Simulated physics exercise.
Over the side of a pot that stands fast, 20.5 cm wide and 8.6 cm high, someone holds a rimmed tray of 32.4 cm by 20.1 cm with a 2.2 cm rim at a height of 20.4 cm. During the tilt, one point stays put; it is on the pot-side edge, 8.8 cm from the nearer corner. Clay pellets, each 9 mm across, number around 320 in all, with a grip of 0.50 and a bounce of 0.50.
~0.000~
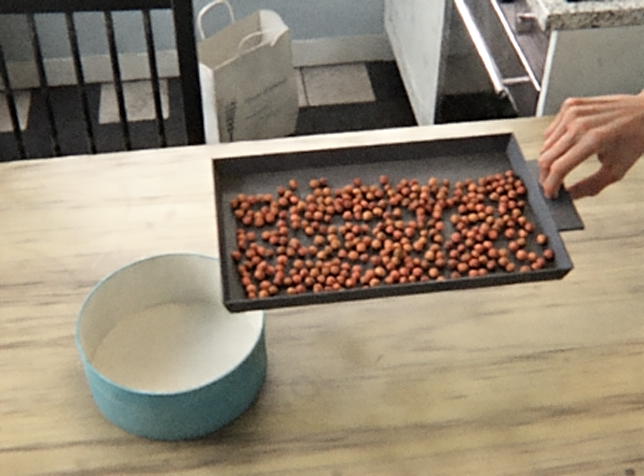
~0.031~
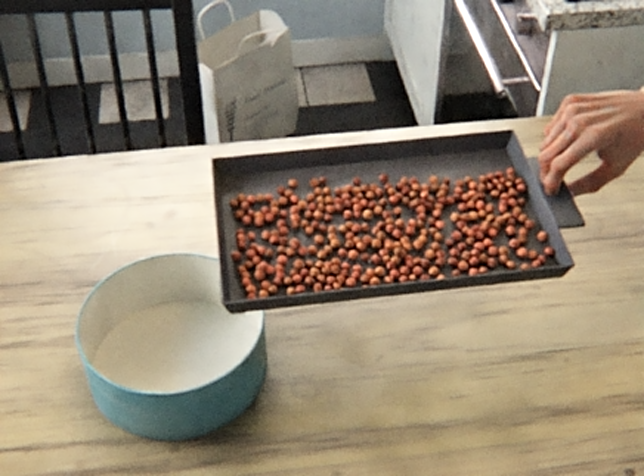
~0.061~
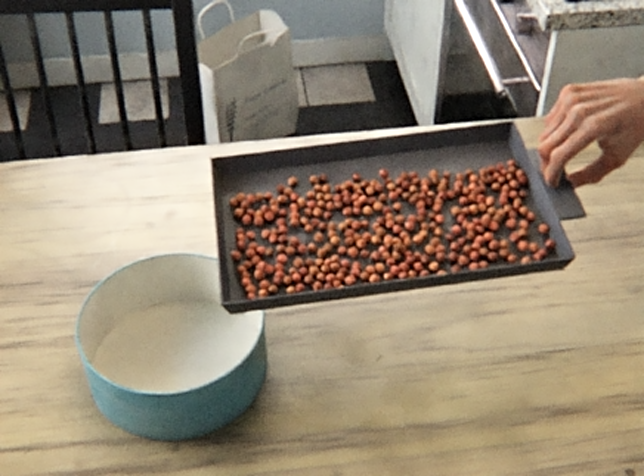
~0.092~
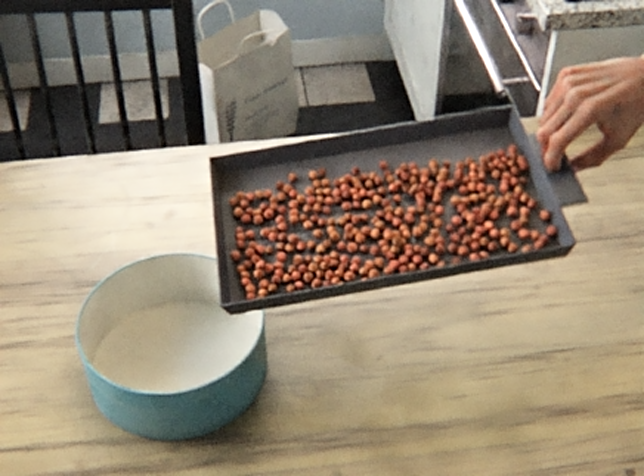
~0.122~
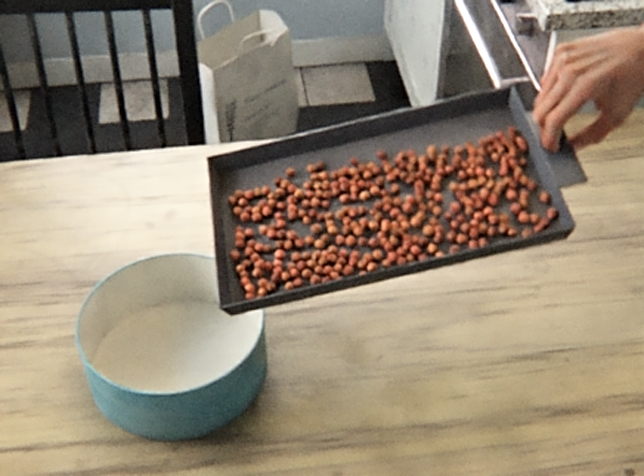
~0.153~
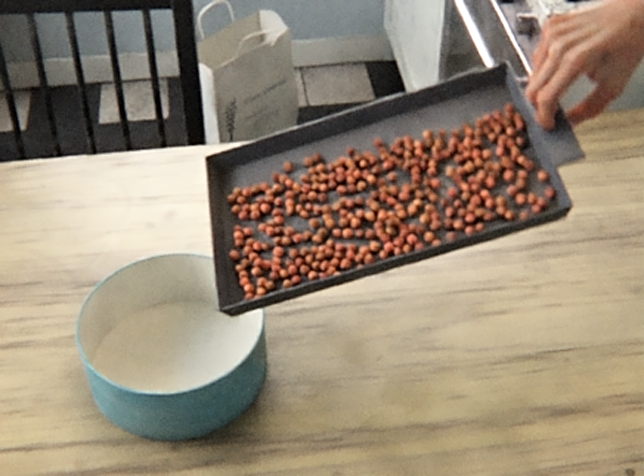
A dark rimmed tray spread with reddish-brown pellets starts out nearly level, held by a hand at its right end, its left end over the rim of a blue pot on a wooden table. The hand raises the right end, slowly then faster, slanting the tray down leftward while the pot stays still.
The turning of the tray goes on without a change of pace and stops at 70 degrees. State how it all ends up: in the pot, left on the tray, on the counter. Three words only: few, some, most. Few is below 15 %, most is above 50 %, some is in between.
Pot - some, tray - some, counter - some.
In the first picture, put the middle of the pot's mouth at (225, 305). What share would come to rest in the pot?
With the pot there, close to 15 per cent.
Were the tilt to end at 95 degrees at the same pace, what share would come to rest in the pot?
It would be near 65 per cent.
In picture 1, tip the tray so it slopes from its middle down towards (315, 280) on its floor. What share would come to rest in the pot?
I'd say close to 5 %.
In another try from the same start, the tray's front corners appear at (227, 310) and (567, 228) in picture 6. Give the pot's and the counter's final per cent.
Per cent by place - pot 5, counter 65.
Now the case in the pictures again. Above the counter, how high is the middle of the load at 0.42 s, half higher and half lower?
Some 28 cm above the counter.
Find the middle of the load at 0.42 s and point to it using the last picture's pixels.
Look about (265, 201) in the last view.
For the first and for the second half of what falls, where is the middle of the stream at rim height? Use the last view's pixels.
Roughly (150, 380) to start, and after that (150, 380).
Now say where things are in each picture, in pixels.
In the first picture, tray tilt 0 degrees, front corners at (229, 297) and (566, 263); middle of the pieces at (390, 230); pot at (171, 318).
In the second picture, tray tilt 1 degrees, front corners at (229, 297) and (566, 261); middle of the pieces at (390, 229).
In the third picture, tray tilt 3 degrees, front corners at (228, 298) and (567, 253); middle of the pieces at (390, 225).
In the fourth picture, tray tilt 6 degrees, front corners at (227, 299) and (568, 240), lowest corner left front; middle of the pieces at (390, 218).
In the fifth picture, tray tilt 11 degrees, front corners at (225, 301) and (567, 222), lowest corner left front; middle of the pieces at (388, 208).
In the sixth picture, tray tilt 17 degrees, front corners at (224, 303) and (563, 202), lowest corner left front; middle of the pieces at (384, 198); pot at (171, 318). Its pace works out near 180 degrees a second.
After 0.31 s, tilt 45 degrees; the tray holds 100 %, the pot 0 %.
After 0.42 s, tilt 64 degrees; the tray holds 100 %, the pot 0 %.
After 0.66 s, tilt 70 degrees; the tray holds 35 %, the pot 30 %.
In the end, at 1.6 s, pot 40 %, tray 30 %, counter 25 %.
